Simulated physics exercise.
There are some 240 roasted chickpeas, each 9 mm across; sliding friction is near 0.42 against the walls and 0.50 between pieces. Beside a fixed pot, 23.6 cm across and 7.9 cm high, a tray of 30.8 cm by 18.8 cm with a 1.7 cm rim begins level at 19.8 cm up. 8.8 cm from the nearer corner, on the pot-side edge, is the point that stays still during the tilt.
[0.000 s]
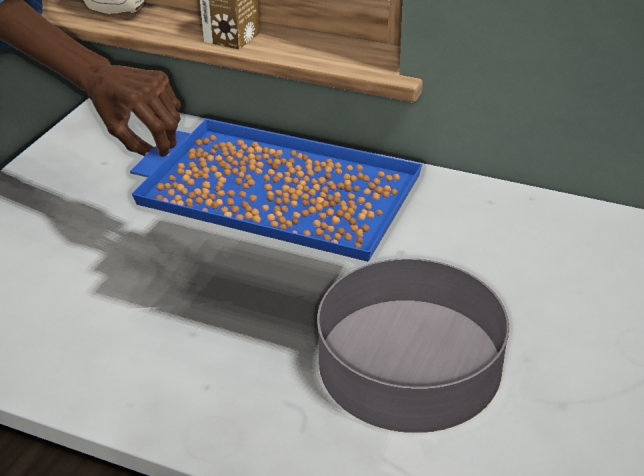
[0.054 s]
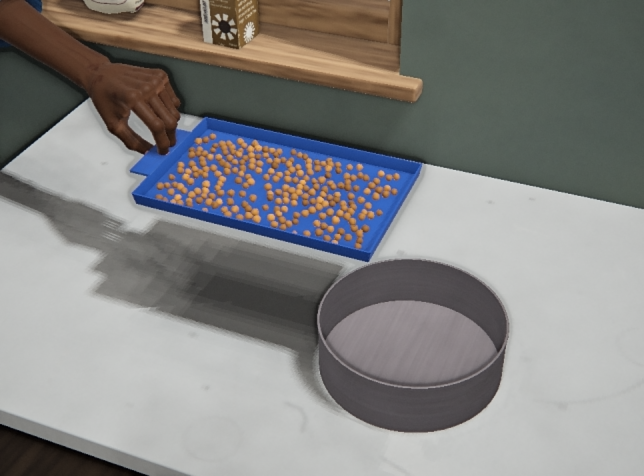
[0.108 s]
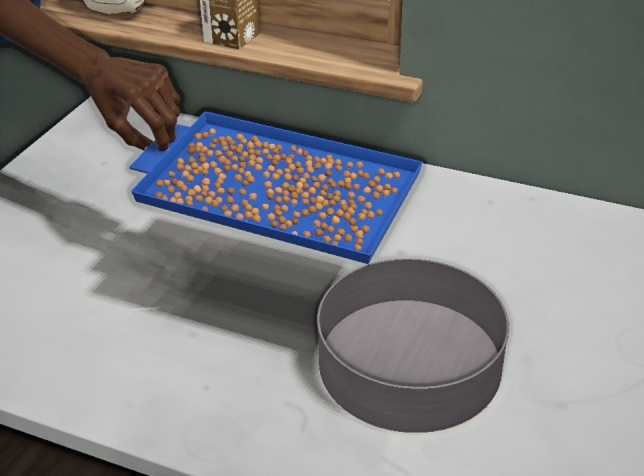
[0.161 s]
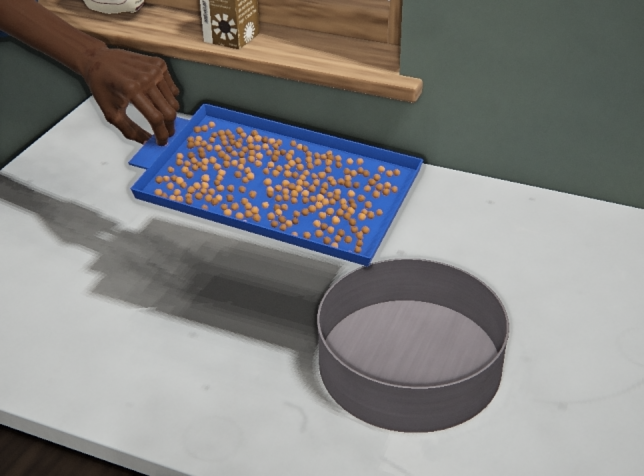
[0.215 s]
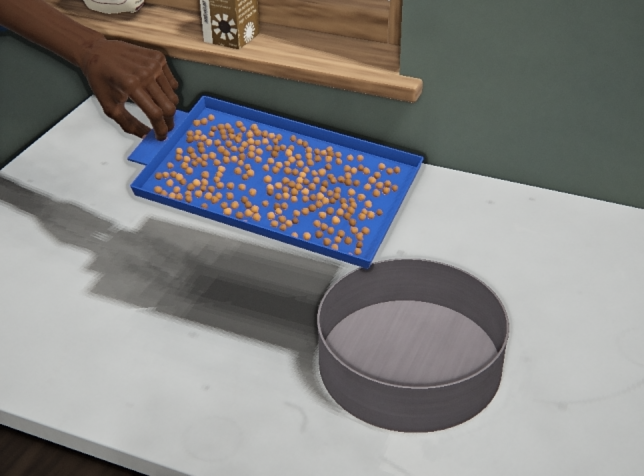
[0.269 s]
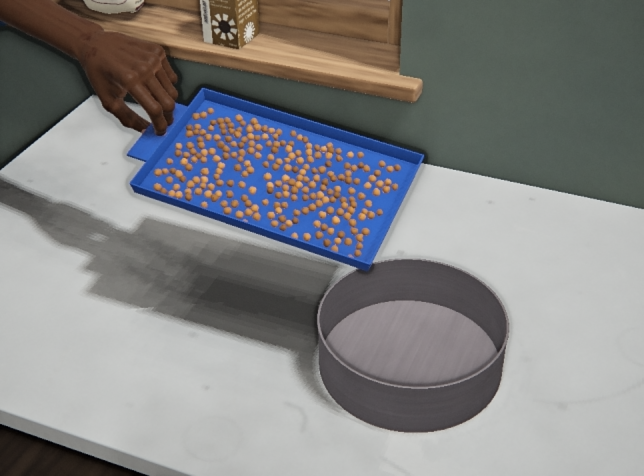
At first, a hand at the left holds a blue tray of scattered roasted chickpeas nearly level above a pale countertop, behind a round, empty grey pot. The tray then tilts slightly, its back left side rising and its right front corner dipping a little, while the chickpeas stay spread across it.
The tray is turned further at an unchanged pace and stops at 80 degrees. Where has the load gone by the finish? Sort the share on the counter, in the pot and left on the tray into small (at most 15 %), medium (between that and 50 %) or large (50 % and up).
Counter - small, pot - small, left on the tray - large.
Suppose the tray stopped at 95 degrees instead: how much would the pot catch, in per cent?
Share in the pot: Around 55 %.
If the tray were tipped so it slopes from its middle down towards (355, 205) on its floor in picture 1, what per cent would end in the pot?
My guess is roughly 10 percent.
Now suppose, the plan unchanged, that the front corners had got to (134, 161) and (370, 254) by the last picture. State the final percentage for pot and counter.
The pot gets 70 and the counter 0.
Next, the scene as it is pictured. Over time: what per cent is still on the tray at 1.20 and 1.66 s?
The figures go 100 and then 95.
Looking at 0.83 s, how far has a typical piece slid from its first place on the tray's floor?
I'd say close to 6 centimetres.
Then, at 0.83 s, tilt 44 degrees; the tray holds 100 %, the pot 0 %.
After 1.20 s, tilt 66 degrees; the tray holds 100 %, the pot 0 %.
After 1.66 s, tilt 80 degrees; the tray holds 95 %, the pot 0 %.
By 2.3 s all is still; counter 0 %, pot 5 %, tray 95 %.
